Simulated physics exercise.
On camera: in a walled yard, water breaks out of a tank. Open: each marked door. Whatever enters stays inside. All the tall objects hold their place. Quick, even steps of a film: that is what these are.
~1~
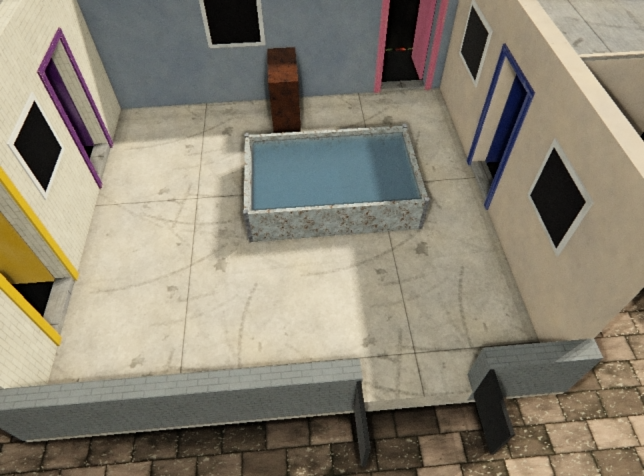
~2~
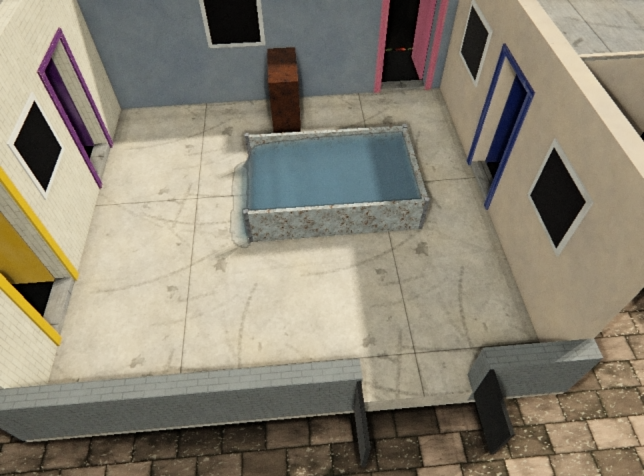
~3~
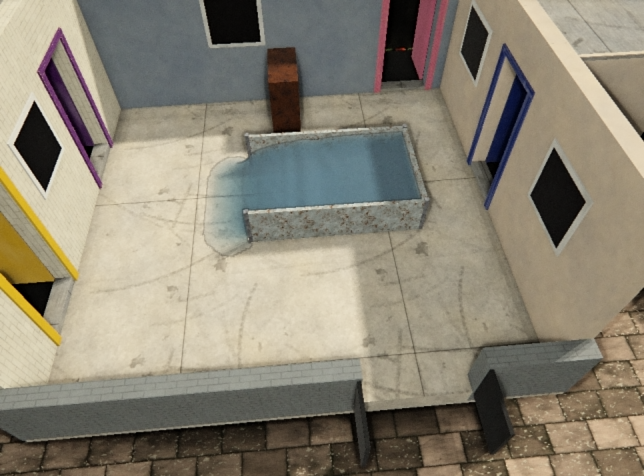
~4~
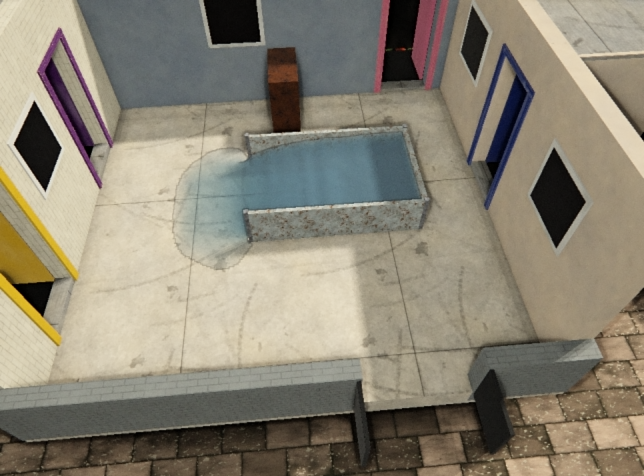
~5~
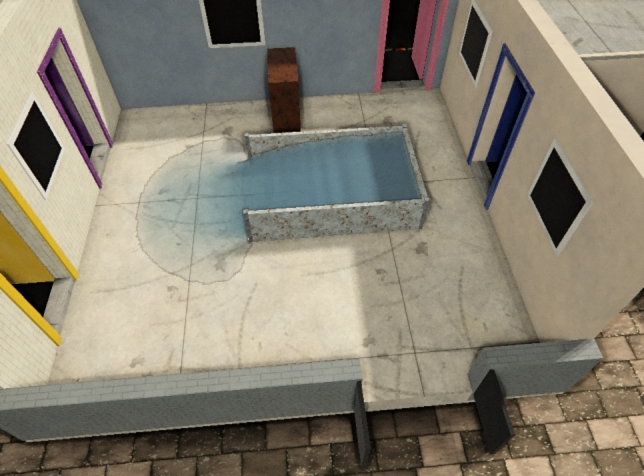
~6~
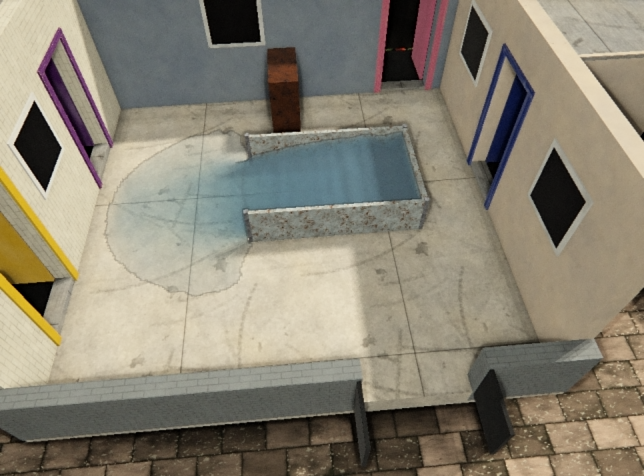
At first, still blue water fills a stone-sided tank in a walled yard with purple, yellow, pink and blue doorways. Then water breaks out through the tank's left side and spreads leftward across the pale paving in a widening, rounded pool, reaching well across the yard's left half.
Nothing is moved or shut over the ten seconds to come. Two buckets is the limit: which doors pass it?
In order: The blue door does not exceed two buckets. The yellow door exceeds two buckets. The pink door does not exceed two buckets. The purple door exceeds two buckets.
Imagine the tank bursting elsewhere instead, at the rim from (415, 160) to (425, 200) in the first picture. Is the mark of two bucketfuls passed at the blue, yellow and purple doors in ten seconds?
Result - blue door: Above the limit; yellow door: Below the limit; purple door: Below the limit.
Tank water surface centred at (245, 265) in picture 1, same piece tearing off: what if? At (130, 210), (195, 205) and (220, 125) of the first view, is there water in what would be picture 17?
First spot swamped, second bare, third bare.
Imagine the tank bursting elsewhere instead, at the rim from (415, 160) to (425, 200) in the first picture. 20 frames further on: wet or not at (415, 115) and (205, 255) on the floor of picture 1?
Note: Point one inundated; point two unreached.
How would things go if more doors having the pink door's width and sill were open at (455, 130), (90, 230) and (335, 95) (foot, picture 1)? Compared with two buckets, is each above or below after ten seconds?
Result, in listed order - doesn't reach the limit, gets past the limit, doesn't reach the limit.
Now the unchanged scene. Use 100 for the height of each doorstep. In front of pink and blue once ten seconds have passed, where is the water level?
Roughly 70 and 40 %.
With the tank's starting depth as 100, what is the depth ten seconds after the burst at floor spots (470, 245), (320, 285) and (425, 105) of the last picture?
About 10, 8 and 10 percent, in that order.
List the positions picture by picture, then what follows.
The first frame shows still water in the tank at (331, 170).
In the second frame, water pours out at (252, 191) and has run to (243, 242).
In the third frame, the front is at (223, 250), out from the gap at (252, 193).
In the fourth frame, water pours out at (252, 193) and has run to (211, 156).
In the fifth frame, the front is at (151, 184), out from the gap at (252, 194).
In the sixth frame, the front is at (112, 231), out from the gap at (252, 194).
A moment on, water covers 30 % of the floor; the blue door not reached, the yellow door wet at the sill, nothing in, the pink door not reached, the purple door under two buckets in.
Next, water covers 35 % of the floor; the blue door not reached, the yellow door under two buckets in, the pink door not reached, the purple door over two buckets in.
Then, water covers 45 % of the floor; the blue door not reached, the yellow door over two buckets in, the pink door not reached, the purple door far over two buckets in.
Later, water covers 85 % of the floor; the blue door not reached, the yellow door over two buckets in, the pink door not reached, the purple door far over two buckets in.
In the end, water covers 95 % of the floor; the blue door wet at the sill, nothing in, the yellow door over two buckets in, the pink door wet at the sill, nothing in, the purple door far over two buckets in.
